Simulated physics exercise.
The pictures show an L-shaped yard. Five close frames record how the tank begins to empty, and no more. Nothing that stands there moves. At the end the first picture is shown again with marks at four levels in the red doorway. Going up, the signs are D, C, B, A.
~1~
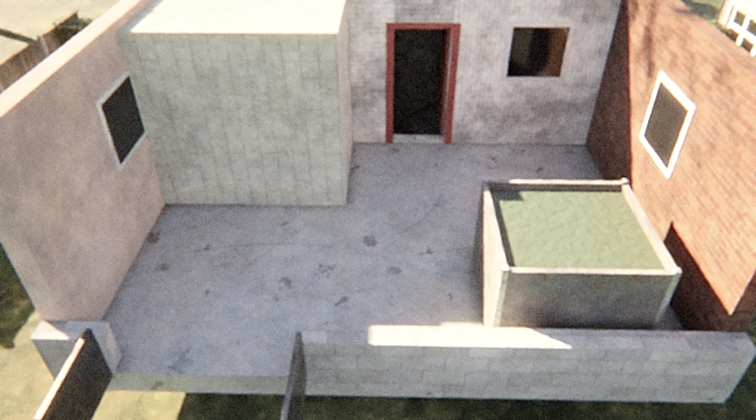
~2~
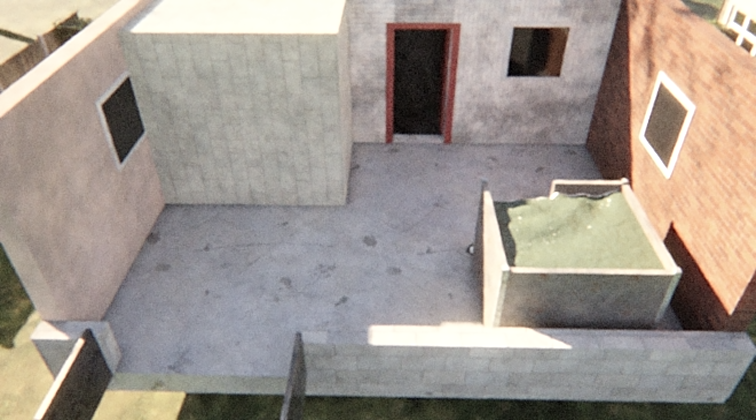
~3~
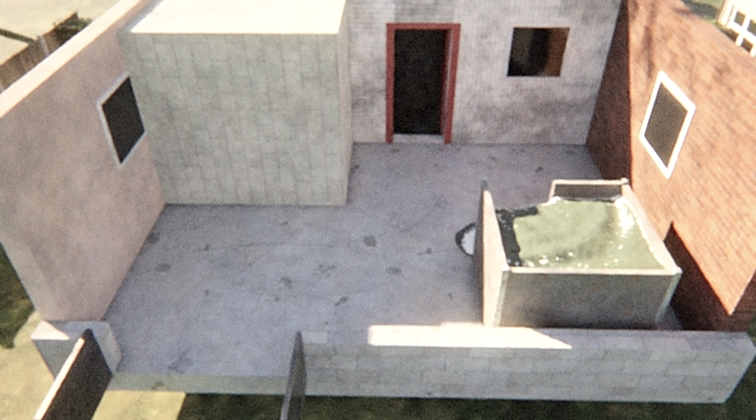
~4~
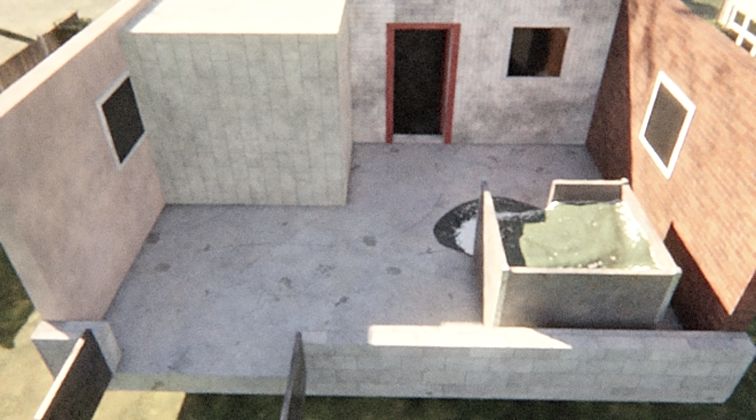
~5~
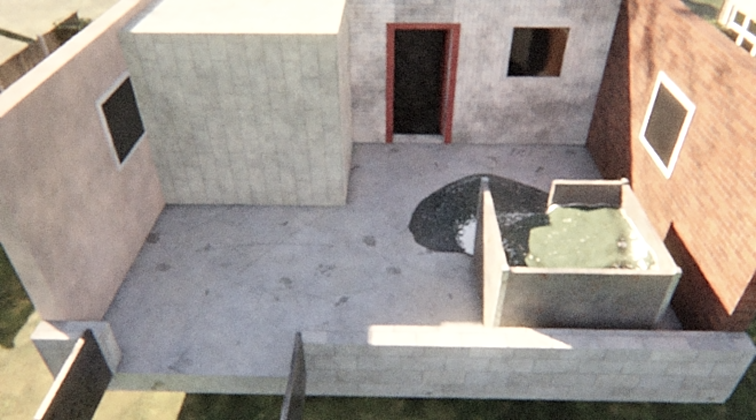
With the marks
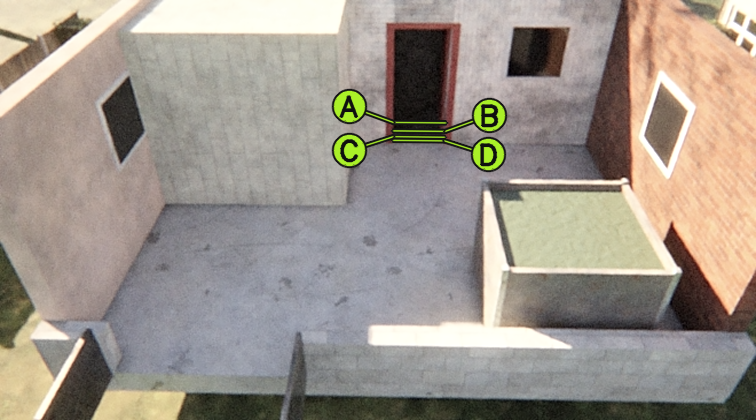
A walled, L-shaped concrete yard is seen from above, with a pale block structure at left, a red-framed doorway at the back and a brick wall at right. A grey tank of murky green water stands at front right, near an open gate in the low wall. The water stirs and sinks unevenly, then dark water spreads across the ground from the tank's left side, the camera still.
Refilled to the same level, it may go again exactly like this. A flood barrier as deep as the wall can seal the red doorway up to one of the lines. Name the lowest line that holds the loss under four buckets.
Choose A.
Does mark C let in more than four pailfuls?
Yes.
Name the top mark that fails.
The answer is B.
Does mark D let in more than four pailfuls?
Yes.
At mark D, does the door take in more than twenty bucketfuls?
Yes.
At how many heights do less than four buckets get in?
One.
In lime, A at (419, 122); B at (419, 131); C at (418, 136); D at (418, 140); from the bottom up D, C, B, A.
If A is chosen, a splash gets over, under a bucket.
If B is chosen, about 8 bucketfuls get in.
If C is chosen, dozens of bucketfuls pour in.
If D is chosen, dozens of bucketfuls pour in.
